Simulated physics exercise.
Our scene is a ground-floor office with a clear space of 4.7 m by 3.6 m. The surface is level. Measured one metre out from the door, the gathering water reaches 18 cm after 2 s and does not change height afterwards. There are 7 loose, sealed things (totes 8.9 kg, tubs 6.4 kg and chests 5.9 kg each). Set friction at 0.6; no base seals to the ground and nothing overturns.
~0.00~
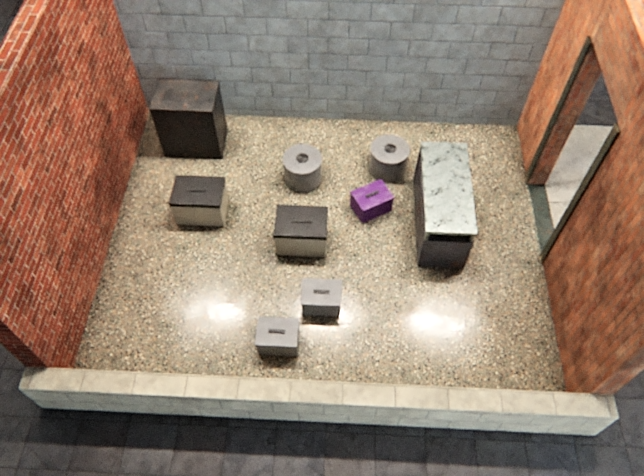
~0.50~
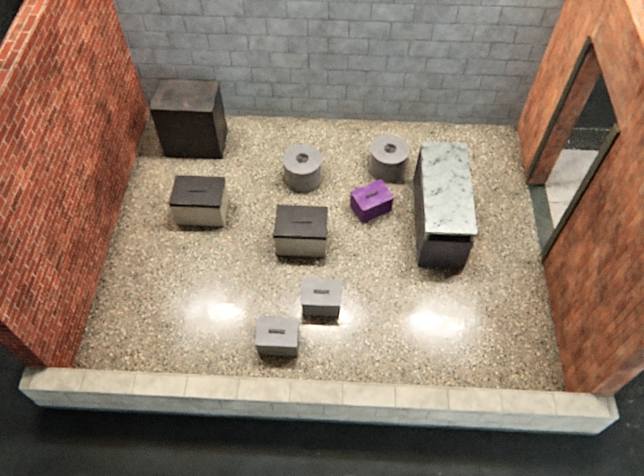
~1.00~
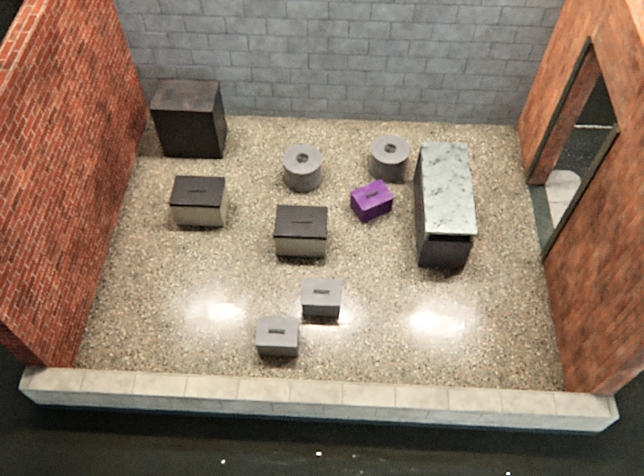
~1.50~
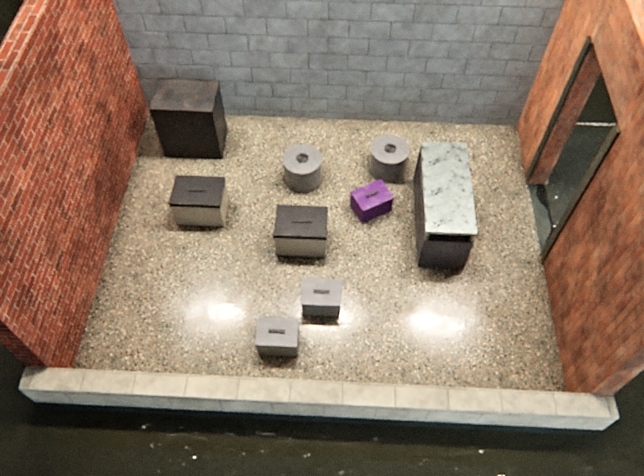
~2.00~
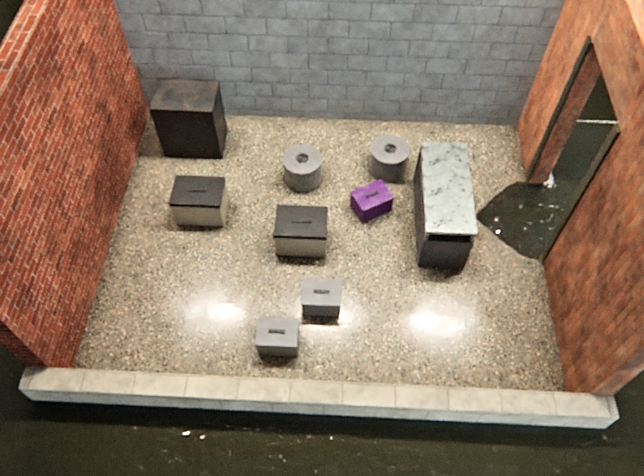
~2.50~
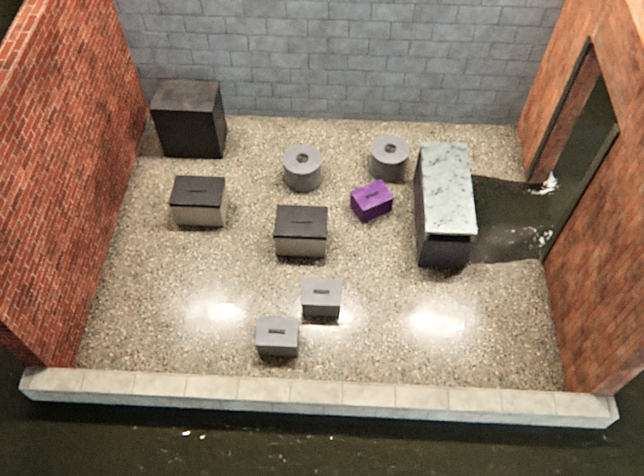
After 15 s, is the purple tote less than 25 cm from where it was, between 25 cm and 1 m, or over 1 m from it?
Less than 25 cm.
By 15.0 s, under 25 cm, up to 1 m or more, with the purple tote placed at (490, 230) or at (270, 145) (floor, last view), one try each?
First try it drifts well away, second try it drifts well away.
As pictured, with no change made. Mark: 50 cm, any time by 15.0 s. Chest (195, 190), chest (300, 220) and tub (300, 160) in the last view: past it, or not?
Result, in order: Higher / higher / higher.
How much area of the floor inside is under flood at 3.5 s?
At that time the wet patch spans about 3.5 m2.
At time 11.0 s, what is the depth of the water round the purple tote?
Around 4 cm.
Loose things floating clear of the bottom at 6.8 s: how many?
Then: 0.
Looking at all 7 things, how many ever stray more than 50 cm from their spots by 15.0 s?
4 of them.
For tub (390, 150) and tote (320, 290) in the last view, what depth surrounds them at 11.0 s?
First about 4 cm, second about 5 cm.
After 3.5 s the purple tote is near (372, 195), 0.0 m from its start, aground; 0 afloat.
After 6.8 s the purple tote is near (372, 195), 0.0 m from its start, aground; 0 afloat.
After 11.0 s the purple tote is near (372, 195), 0.0 m from its start, aground; 3 afloat.
After 15.0 s the purple tote is near (372, 195), 0.0 m from its start, aground; 5 afloat.
